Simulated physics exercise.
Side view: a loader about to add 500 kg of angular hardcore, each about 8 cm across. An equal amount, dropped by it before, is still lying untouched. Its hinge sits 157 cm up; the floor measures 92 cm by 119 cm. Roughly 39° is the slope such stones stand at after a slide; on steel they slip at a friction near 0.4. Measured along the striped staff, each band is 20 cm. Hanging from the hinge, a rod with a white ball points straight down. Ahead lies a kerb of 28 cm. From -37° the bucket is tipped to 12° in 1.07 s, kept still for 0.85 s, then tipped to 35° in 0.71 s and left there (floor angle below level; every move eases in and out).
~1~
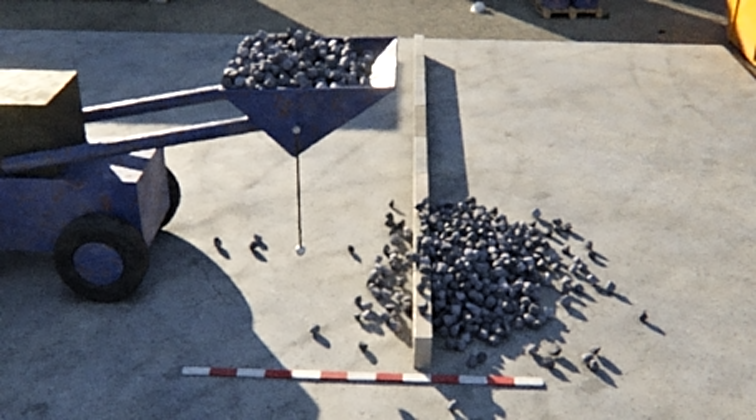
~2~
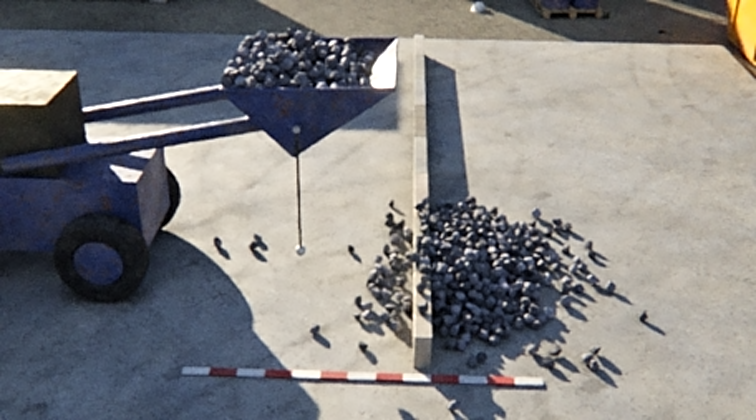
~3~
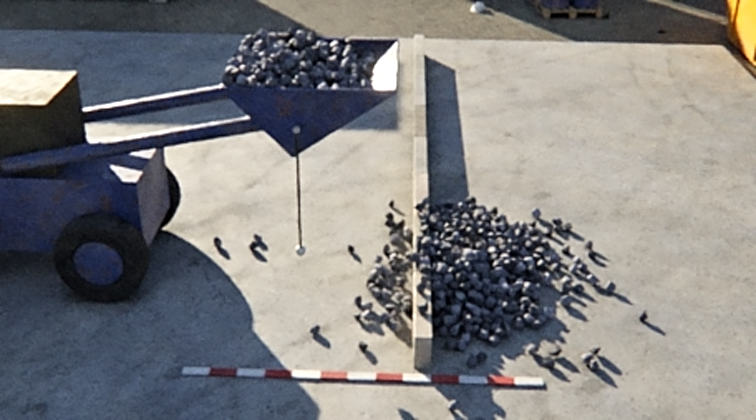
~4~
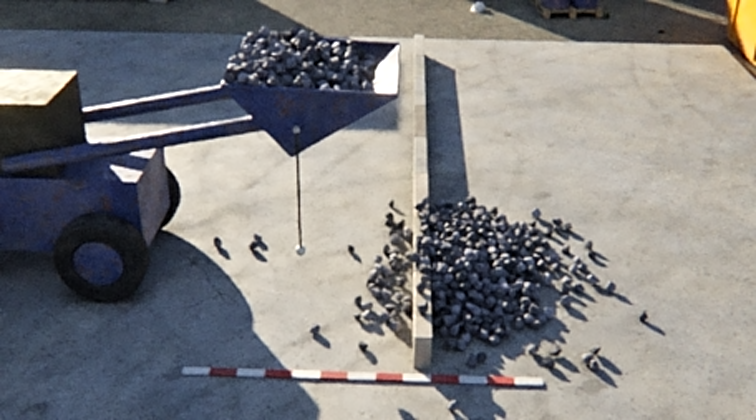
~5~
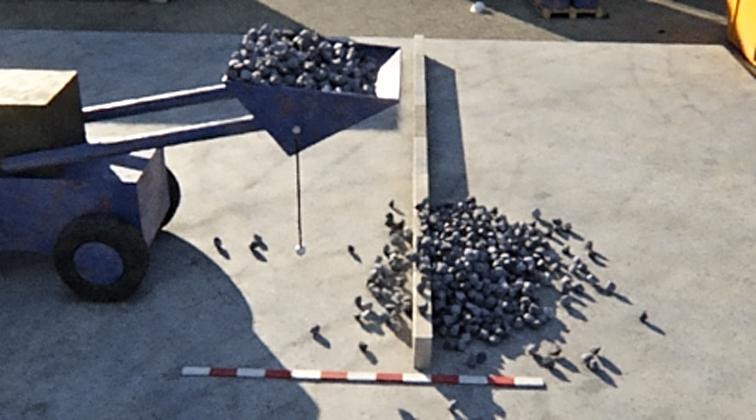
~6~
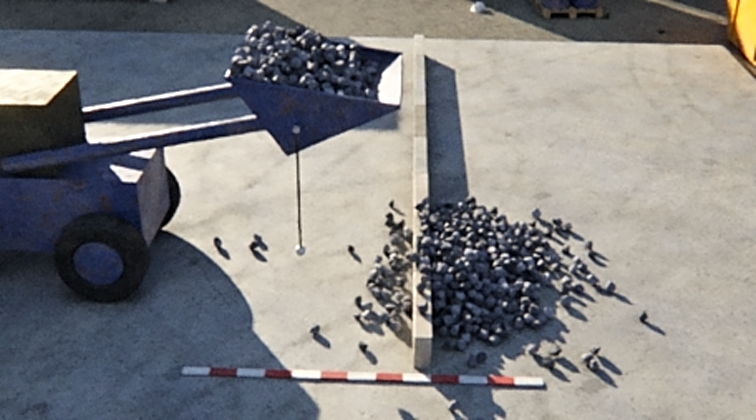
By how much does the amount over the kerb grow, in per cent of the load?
About 32 per cent.
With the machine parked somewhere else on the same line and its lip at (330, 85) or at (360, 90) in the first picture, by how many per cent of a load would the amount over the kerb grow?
Some 0 percent first and 5 percent second.
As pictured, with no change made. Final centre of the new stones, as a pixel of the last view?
Centre: Approx. (406, 249).
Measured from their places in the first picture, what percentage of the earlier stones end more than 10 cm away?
Near 0 per cent, I reckon.
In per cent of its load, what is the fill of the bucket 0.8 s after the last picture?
Roughly 100 parts in a hundred of the load.
Then, 0.5 s after the last picture the floor is at 4°; in per cent of one load, 100 in the bucket, 11 on this side of the kerb, 90 over the kerb; the foremost stones are at (593, 266).
Then, 0.8 s after the last picture the floor is at 12°; in per cent of one load, 99 in the bucket, 11 on this side of the kerb, 90 over the kerb; the foremost stones are at (593, 266).
Then, 2.8 s after the last picture the floor is at 35°; in per cent of one load, 22 in the bucket, 74 on this side of the kerb, 104 over the kerb; the foremost stones are at (600, 271).
Then, 5.6 s after the last picture the floor is at 35°; in per cent of one load, 0 in the bucket, 78 on this side of the kerb, 122 over the kerb; the foremost stones are at (600, 271). Net gain over the kerb, 32.
